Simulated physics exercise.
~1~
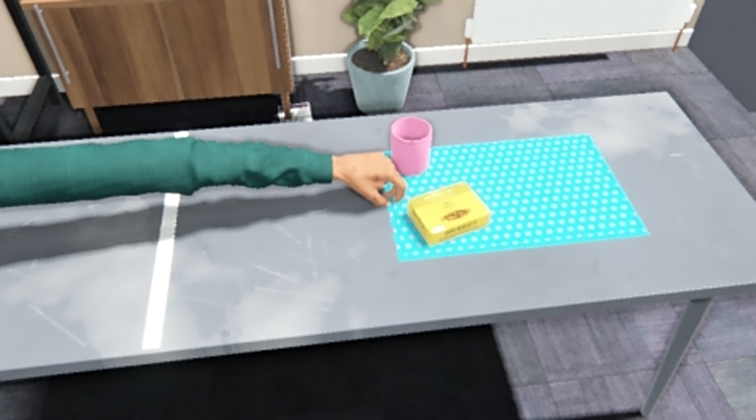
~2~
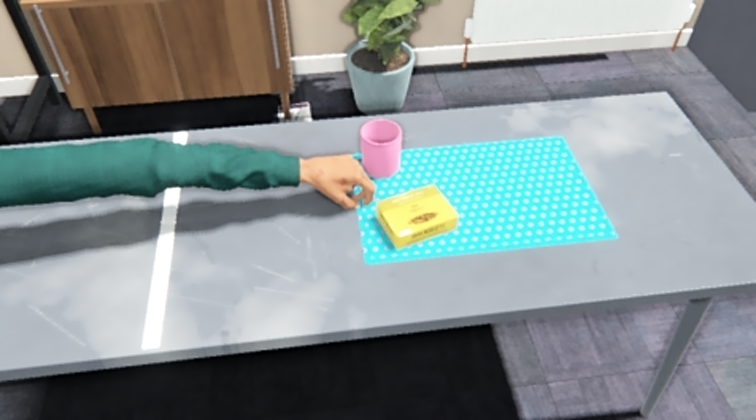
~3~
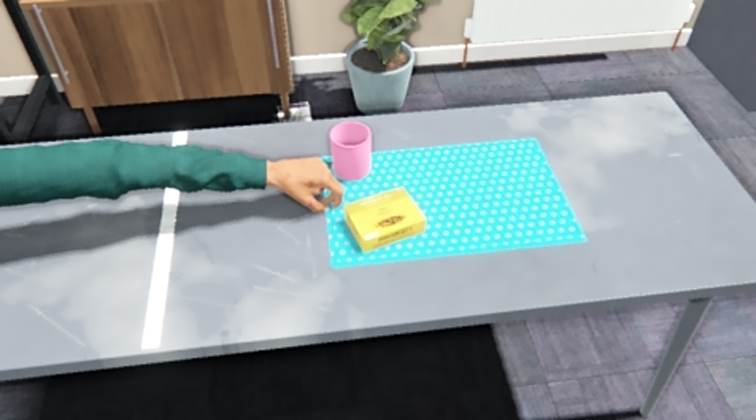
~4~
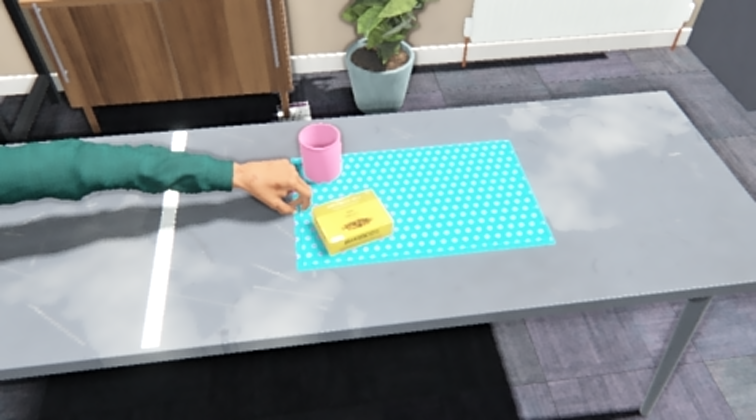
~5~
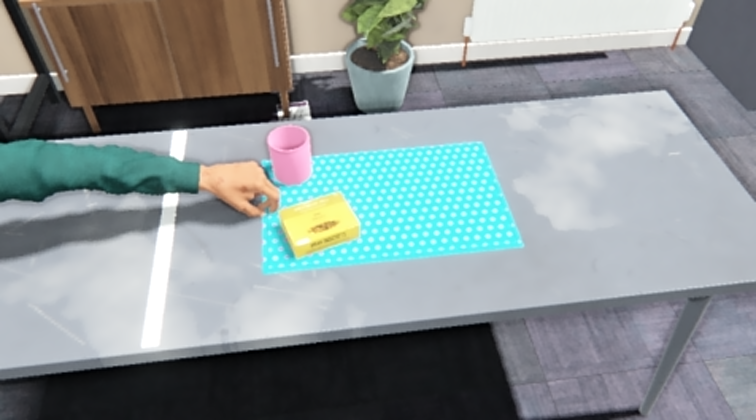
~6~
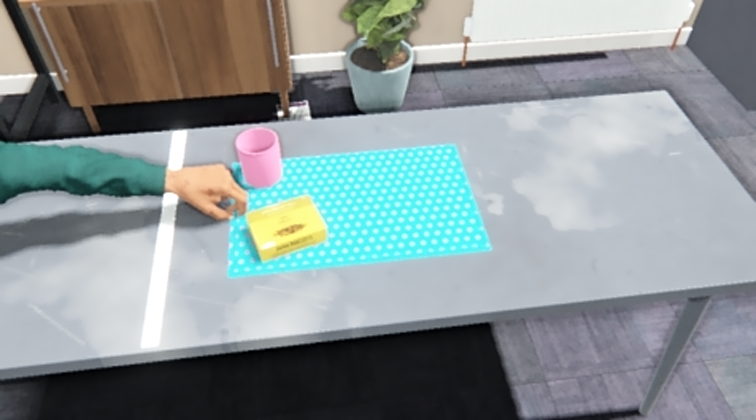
An arm in a green sleeve pulled a turquoise dotted table runner steadily leftward across a gray desk, and the pink mug and yellow packet on it moved along toward the white tape line.
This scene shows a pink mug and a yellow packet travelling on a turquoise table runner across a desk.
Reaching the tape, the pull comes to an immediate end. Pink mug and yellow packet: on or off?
Pink mug - off; yellow packet - off.
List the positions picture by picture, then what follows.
In the first picture, table runner end (400, 261); pink mug (412, 129); yellow packet (449, 206); tape (154, 323).
In the second picture, table runner end (366, 265), far hem (618, 238); yellow packet (417, 209).
In the third picture, table runner end (332, 268); pink mug (350, 134).
In the fourth picture, table runner end (298, 271), far hem (555, 244); yellow packet (352, 214).
In the fifth picture, table runner end (263, 274); pink mug (289, 138).
In the sixth picture, table runner end (229, 278), far hem (491, 250); pink mug (257, 141); yellow packet (286, 220); tape (153, 322).
Then, 0.06 s past the final frame, hem short of the tape; pink mug on the cloth near (223, 162); yellow packet on the cloth near (247, 231).
Then, 0.17 s past the final frame, hem at the tape; pink mug ahead of the hem near (161, 168); yellow packet on the cloth near (179, 238).
When it is over, hem at the tape; pink mug ahead of the hem near (114, 173); yellow packet ahead of the hem near (120, 246). The pink mug shoots off the front and the yellow packet slides clear of the cloth.
